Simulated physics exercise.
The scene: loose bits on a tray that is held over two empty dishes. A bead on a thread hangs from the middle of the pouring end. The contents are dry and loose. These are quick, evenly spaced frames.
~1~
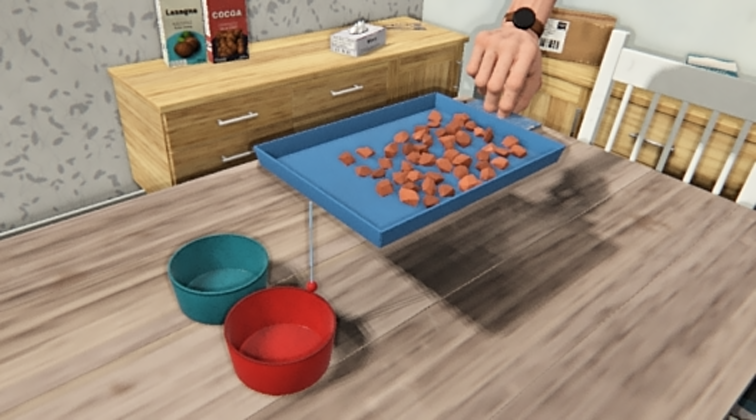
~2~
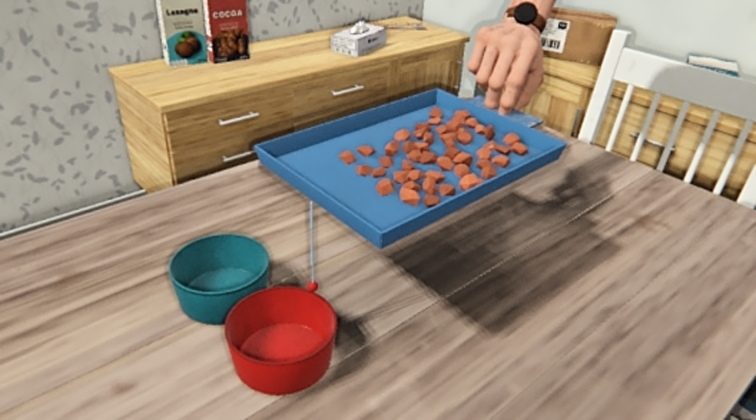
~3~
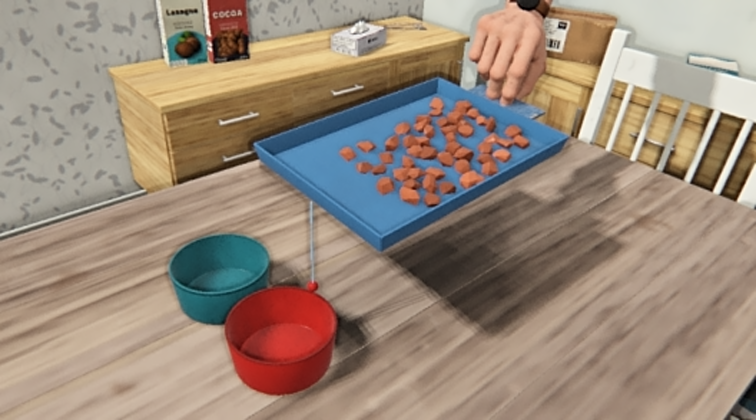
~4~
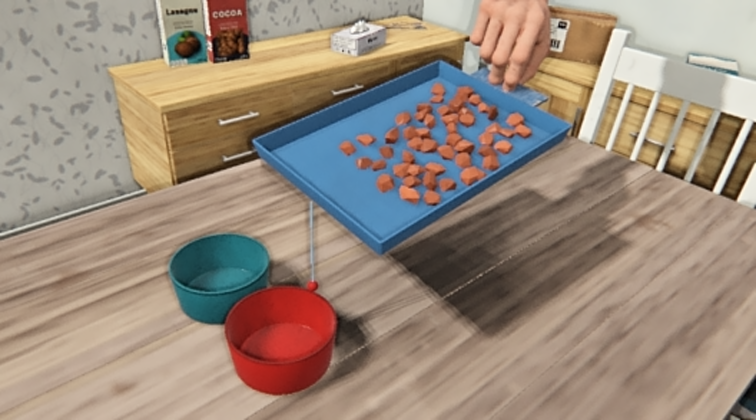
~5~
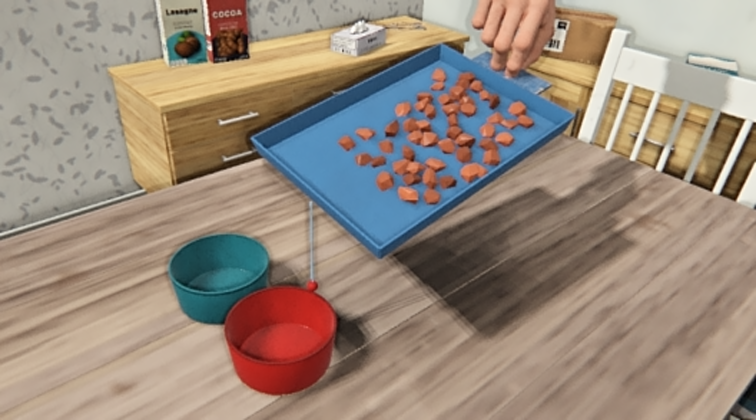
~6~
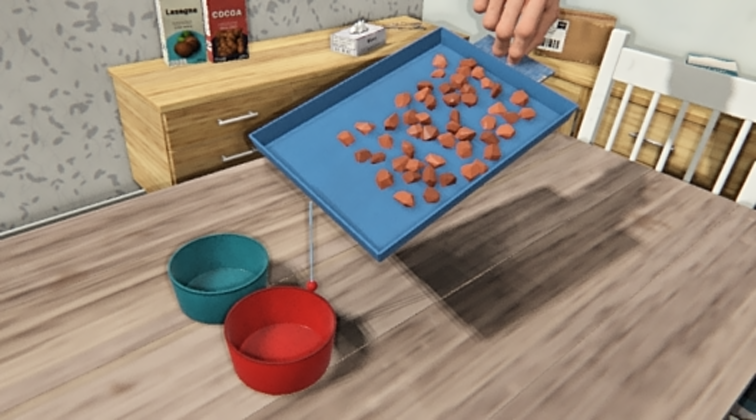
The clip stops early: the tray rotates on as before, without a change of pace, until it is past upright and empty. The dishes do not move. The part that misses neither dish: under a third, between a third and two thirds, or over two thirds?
They take under a third between them.
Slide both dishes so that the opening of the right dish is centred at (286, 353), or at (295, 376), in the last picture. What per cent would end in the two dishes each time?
About 20 and 10 per cent.
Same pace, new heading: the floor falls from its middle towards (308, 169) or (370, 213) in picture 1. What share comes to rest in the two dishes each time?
In turn 60 and 20 in a hundred.
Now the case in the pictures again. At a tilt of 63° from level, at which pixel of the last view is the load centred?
At about (400, 193).
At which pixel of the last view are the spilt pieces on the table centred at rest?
Around (369, 390).
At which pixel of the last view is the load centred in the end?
Close to (358, 388).
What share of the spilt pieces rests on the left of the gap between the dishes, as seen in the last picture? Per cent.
About 0 per cent.
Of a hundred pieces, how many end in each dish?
Left dish near 0 in a hundred; right dish near 10.
Soon, tray tipped steeply; all on the tray.
A while on, tray tipped past a quarter turn; about a quarter on the tray; a small part in the right dish; about half outside both; a small part in the air.
Towards the end, tray tipped past a quarter turn; a small part in the right dish; most outside both.
Finally, tray tipped past a quarter turn; a small part in the right dish; none in the left dish; most outside both.
